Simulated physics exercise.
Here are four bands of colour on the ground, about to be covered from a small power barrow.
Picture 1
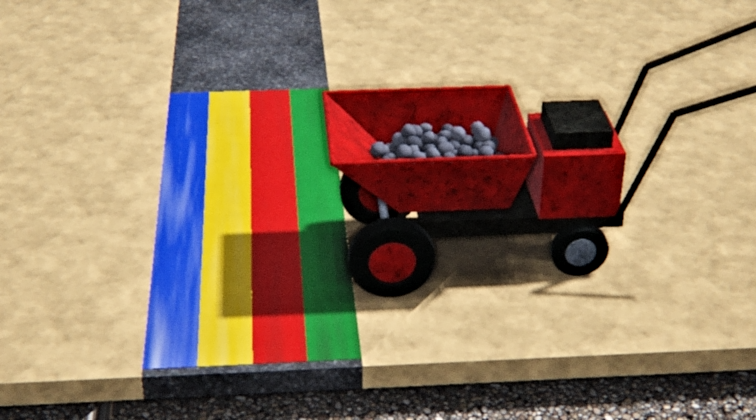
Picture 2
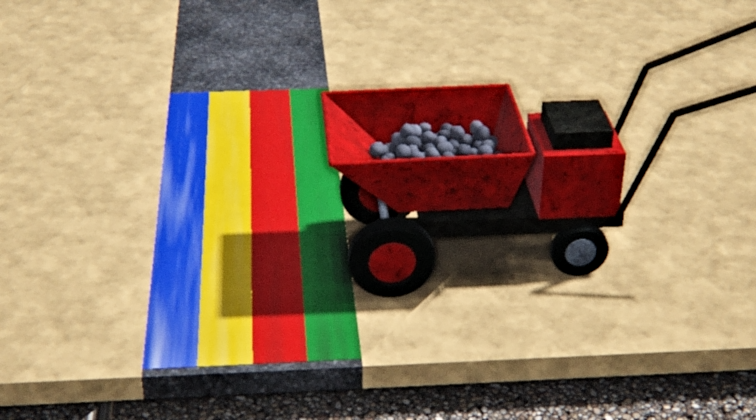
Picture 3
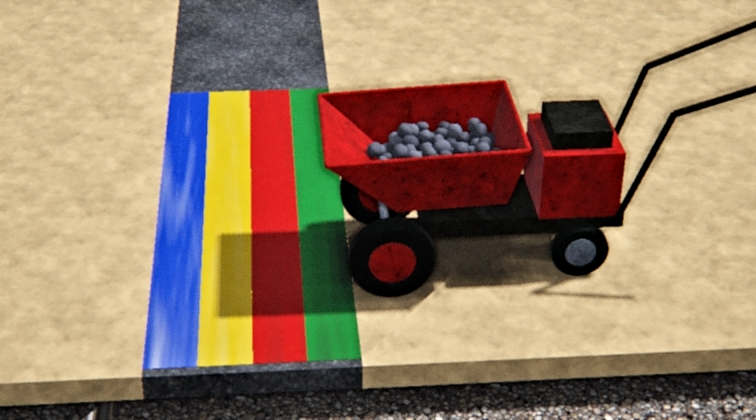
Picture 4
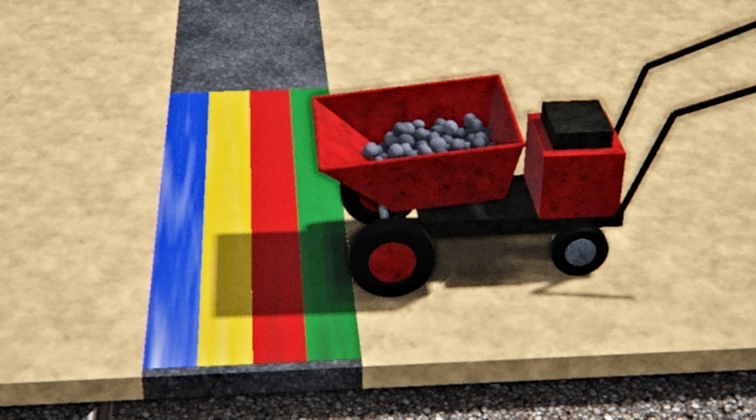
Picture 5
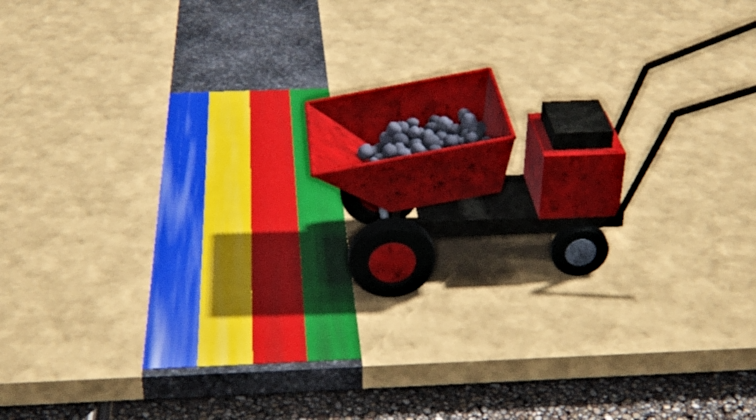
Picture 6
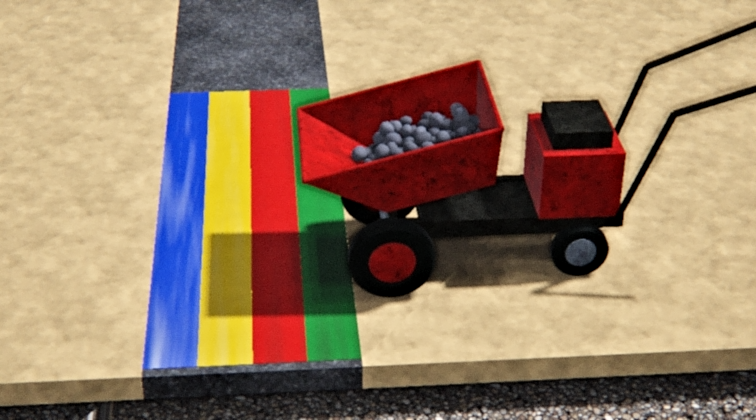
On sandy, pale ground with a dark strip running across it and gravel along the near edge, the view looks down from a raised, fixed position. Blue, yellow, red and green bands lie side by side at left, and a red power barrow with black handles stands at right, its skip holding grey cobbles. The skip slowly tilts toward the left, its rear rising, while the wheels stay still.
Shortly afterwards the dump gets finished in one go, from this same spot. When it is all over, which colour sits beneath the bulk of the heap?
The bulk sits over the yellow colour.
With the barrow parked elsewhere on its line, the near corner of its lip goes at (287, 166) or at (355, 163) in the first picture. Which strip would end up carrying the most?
At the first spot the blue strip, at the second the yellow one.
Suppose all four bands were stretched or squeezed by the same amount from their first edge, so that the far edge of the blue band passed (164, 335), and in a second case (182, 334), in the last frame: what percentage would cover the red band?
The first one comes out at 0 percent, while the second comes out at 0 percent.
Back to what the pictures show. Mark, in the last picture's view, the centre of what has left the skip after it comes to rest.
Resting centre, last frame: Roughly (211, 259).
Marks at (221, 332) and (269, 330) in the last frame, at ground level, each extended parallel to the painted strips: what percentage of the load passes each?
The first comes to 50 %, the second to 70 %.
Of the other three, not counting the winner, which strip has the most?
Second: The blue one.
Just after the last frame, skip tipped steeply; every one in the skip.
A moment on, skip tipped right over; roughly two thirds in the skip; about a tenth over the red strip; roughly a quarter over the yellow strip; just a few over the blue strip.
Further on, skip tipped right over; roughly a third in the skip; just a few over the red strip; roughly a third over the yellow strip; roughly a quarter over the blue strip; just a few off the paint.
When it is over, skip tipped right over; roughly a third in the skip; not one over the green strip; just a few over the red strip; roughly a third over the yellow strip; roughly a quarter over the blue strip; just a few off the paint.
